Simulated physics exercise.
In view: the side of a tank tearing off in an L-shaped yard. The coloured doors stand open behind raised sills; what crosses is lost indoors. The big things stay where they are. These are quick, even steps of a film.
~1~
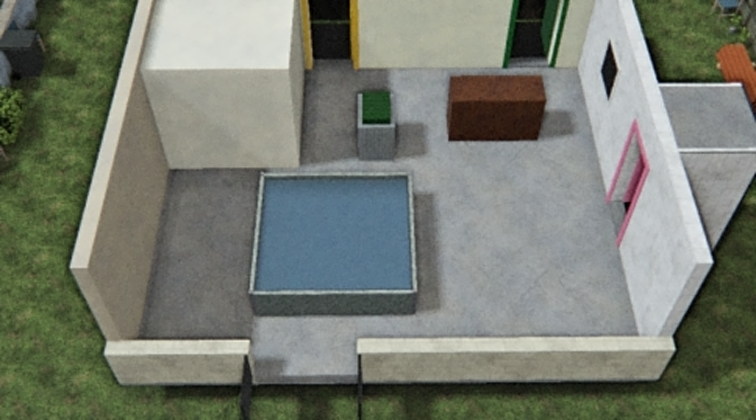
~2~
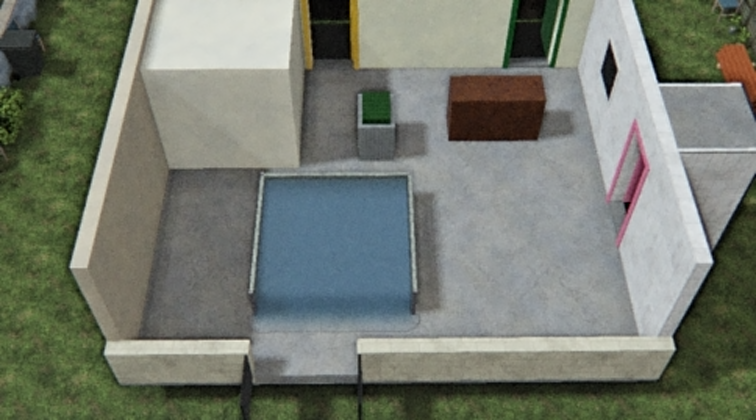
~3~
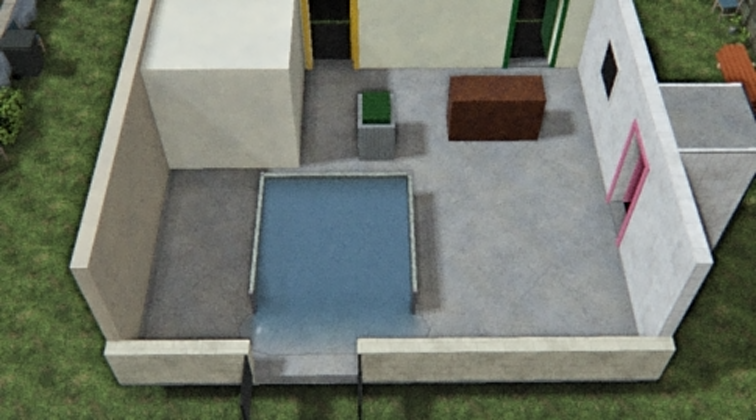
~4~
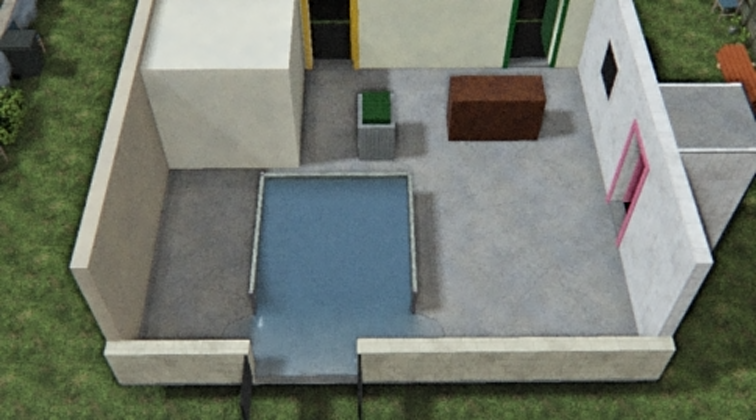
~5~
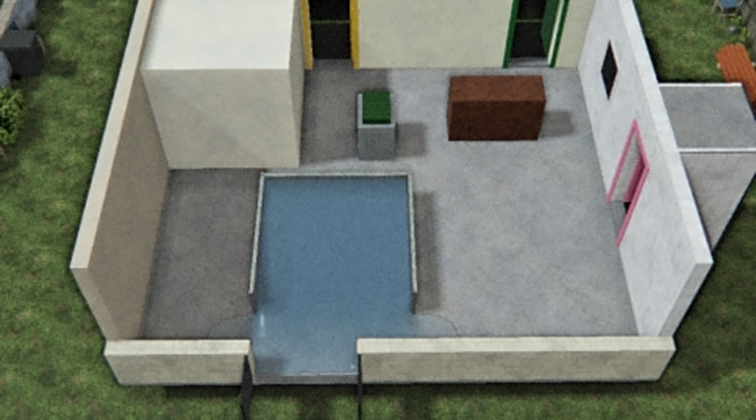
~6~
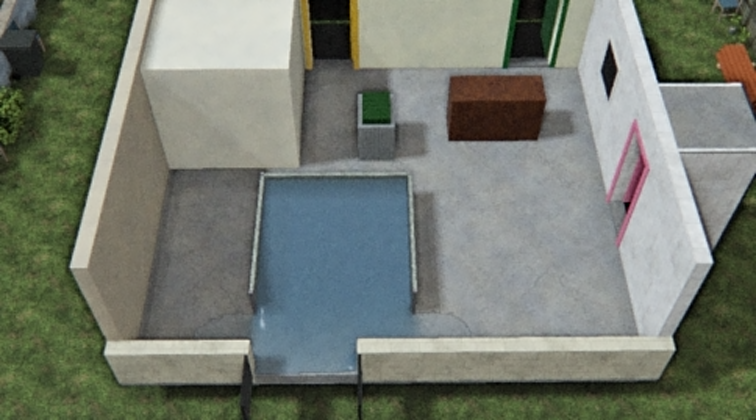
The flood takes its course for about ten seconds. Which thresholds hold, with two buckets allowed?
In the end: The yellow door stays under that; the pink door stays under that; the green door stays under that.
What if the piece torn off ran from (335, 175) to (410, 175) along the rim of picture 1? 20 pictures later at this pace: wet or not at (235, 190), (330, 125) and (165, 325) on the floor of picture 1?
As listed: Covered, wet, free of water.
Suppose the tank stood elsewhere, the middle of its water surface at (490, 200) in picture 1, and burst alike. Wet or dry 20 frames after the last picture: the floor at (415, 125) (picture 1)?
There: Clear.
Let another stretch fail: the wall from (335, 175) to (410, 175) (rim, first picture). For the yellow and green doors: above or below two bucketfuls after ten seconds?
One by one: Yellow lets more in; green floods.
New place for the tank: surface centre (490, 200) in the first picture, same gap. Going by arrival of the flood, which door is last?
Last comes the door marked yellow.
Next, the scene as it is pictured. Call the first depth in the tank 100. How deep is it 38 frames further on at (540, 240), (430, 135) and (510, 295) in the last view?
In turn 10, 0 and 4 in a hundred.
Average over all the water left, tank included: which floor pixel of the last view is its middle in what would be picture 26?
Roughly at (370, 289).
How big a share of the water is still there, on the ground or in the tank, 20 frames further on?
Near 60 in a hundred.
A moment on, water covers 15 % of the floor; the yellow door not reached, the pink door not reached, the green door not reached.
Next, water covers 25 % of the floor; the yellow door not reached, the pink door not reached, the green door not reached.
Then, water covers 40 % of the floor; the yellow door not reached, the pink door wet at the sill, nothing in, the green door not reached.
Later, water covers 60 % of the floor; the yellow door not reached, the pink door wet at the sill, nothing in, the green door wet at the sill, nothing in.
In the end, water covers 90 % of the floor; the yellow door not reached, the pink door wet at the sill, nothing in, the green door under two buckets in.
